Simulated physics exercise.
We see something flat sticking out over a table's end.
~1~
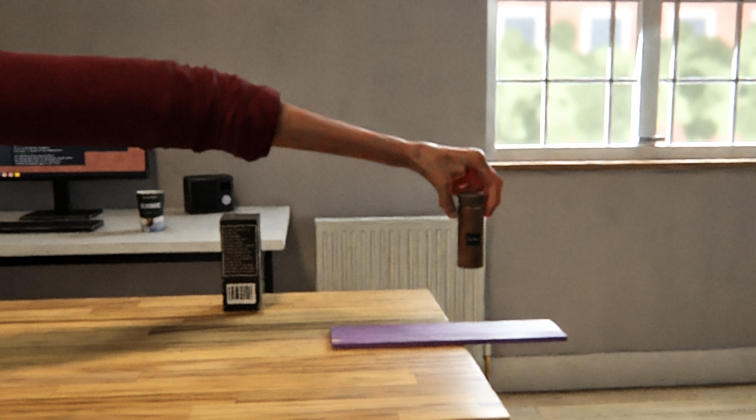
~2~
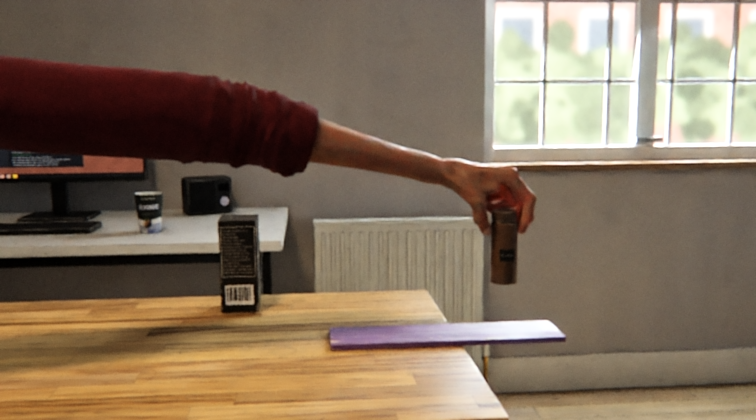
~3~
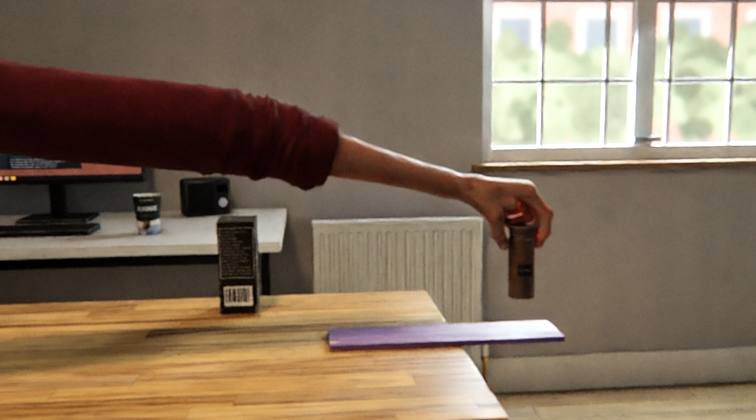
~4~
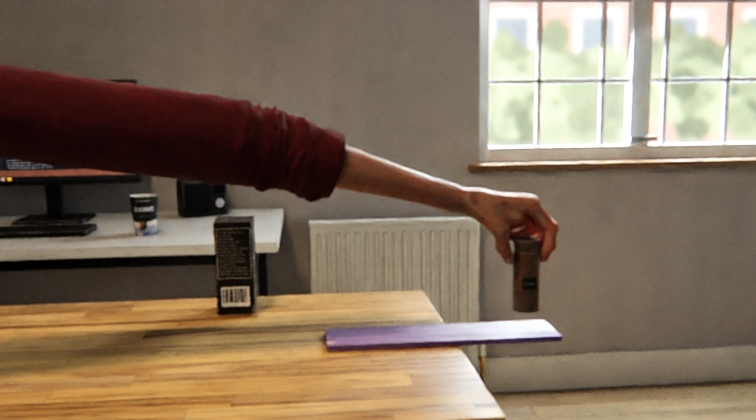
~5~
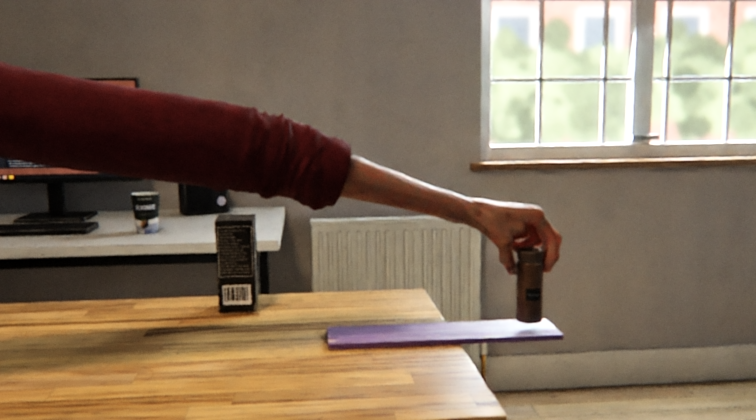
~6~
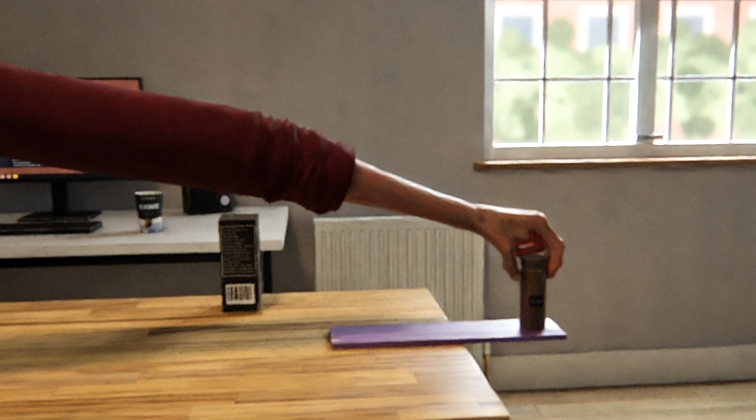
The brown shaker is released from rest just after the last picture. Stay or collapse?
The plank goes over.
Then, 0.40 s after the last picture, brown shaker now down on the floor or falling; purple plank tipped 56° from how it was.
Then, 0.60 s after the last picture, purple plank now down on the floor or falling.
Then, 0.70 s after the last picture, things are still on the move.
Then, 0.90 s after the last picture, as before.
By the end, down on the floor or falling, purple plank and brown shaker; black carton in place. The plank comes down.
